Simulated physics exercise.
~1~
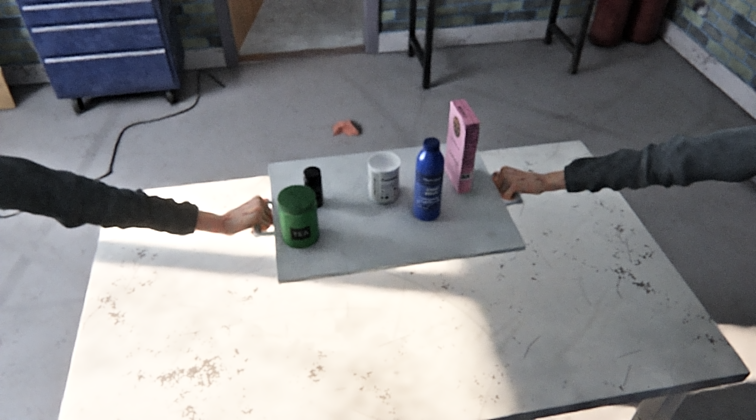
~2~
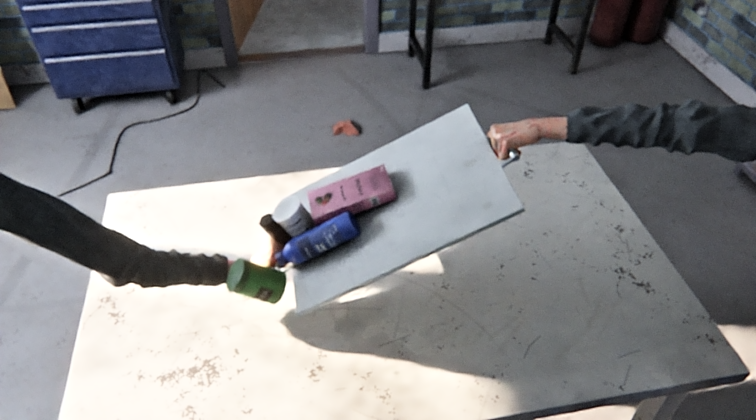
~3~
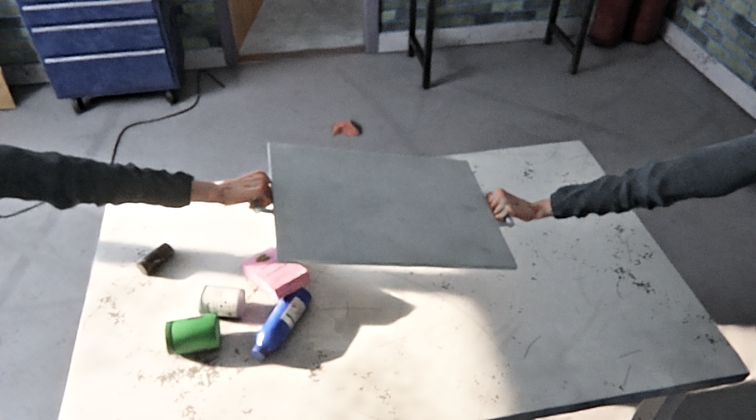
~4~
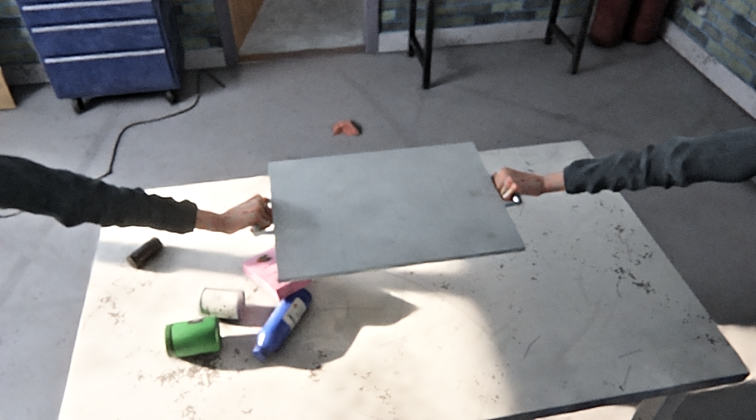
Two hands tilting a rimless tray left, spilling five containers onto the table, then levelling it empty above the fallen items.
